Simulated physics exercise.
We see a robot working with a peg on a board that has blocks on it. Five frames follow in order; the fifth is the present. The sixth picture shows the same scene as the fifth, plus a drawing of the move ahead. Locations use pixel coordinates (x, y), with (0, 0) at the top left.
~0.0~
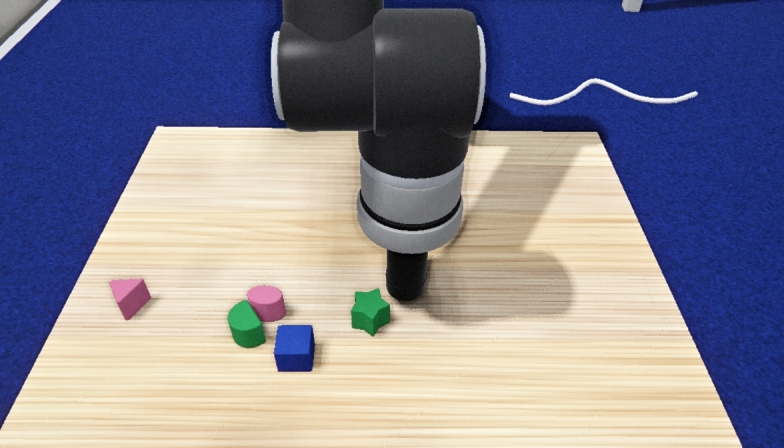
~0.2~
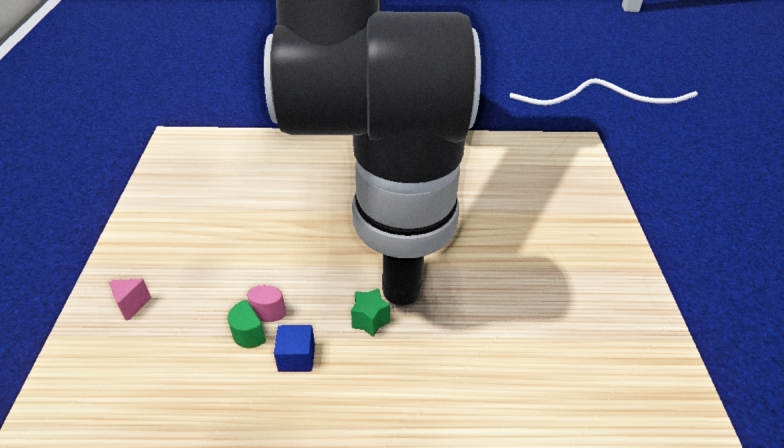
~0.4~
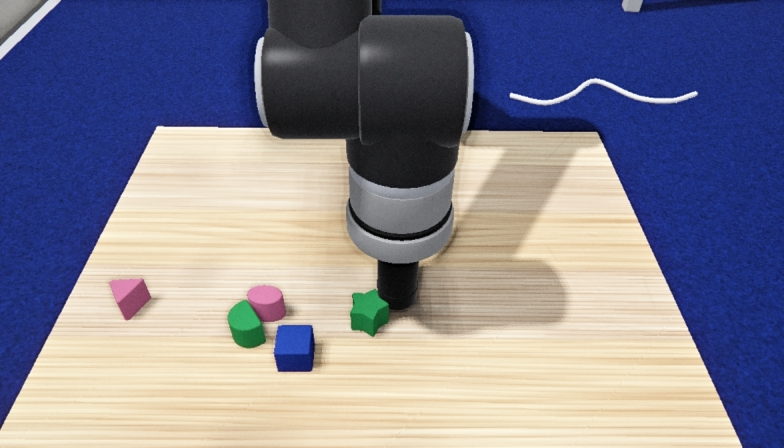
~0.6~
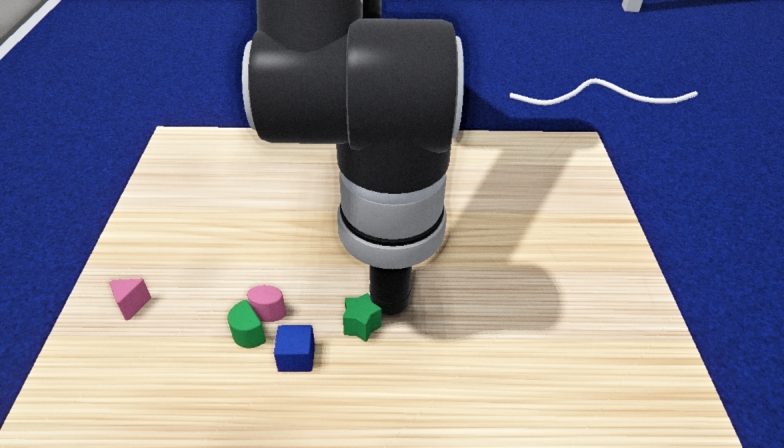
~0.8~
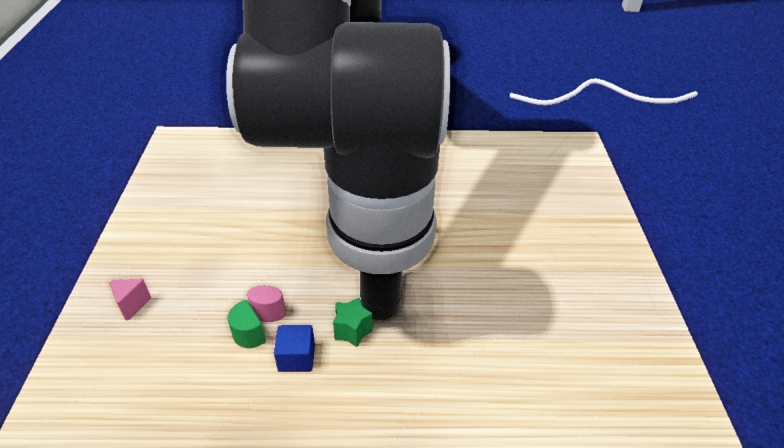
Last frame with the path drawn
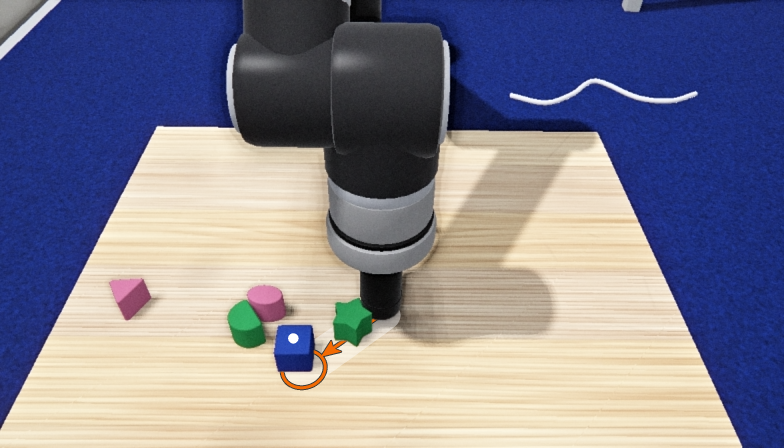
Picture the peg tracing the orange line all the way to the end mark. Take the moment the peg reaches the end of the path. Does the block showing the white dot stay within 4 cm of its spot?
I'd say no.
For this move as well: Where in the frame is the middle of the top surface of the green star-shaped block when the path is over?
It should be at (267, 371) by then.
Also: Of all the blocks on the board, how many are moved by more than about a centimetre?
Two blocks shift.
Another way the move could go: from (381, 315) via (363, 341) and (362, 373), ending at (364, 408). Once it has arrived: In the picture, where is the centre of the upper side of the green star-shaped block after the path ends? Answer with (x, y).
Just about (322, 349).
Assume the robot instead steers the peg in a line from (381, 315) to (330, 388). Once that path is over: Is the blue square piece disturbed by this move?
If the peg follows that path, the blue square piece ends up shifted.
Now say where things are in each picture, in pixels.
Peg's lower end (405, 287); green D-shaped block (243, 316); blue square piece (293, 338); green star-shaped block (369, 302), in the first picture.
Peg (402, 291); blocks still, in the second picture.
Peg (397, 296); blocks still, in the third picture.
Peg (390, 301); green star-shaped block (361, 307), in the fourth picture.
Peg (381, 305); green D-shaped block (243, 316); blue square piece (293, 338); green star-shaped block (351, 312), in the fifth picture.
Drawn move, from (381, 315) directly to (304, 368); the dot is on the blue square piece.
On the path given first. Halfway along, peg (343, 331); blue square piece (271, 346), turned 25° clockwise; green star-shaped block (310, 340).
At the end, peg (302, 359); green D-shaped block still; blue square piece (230, 359), turned 75° clockwise; green star-shaped block (267, 371).
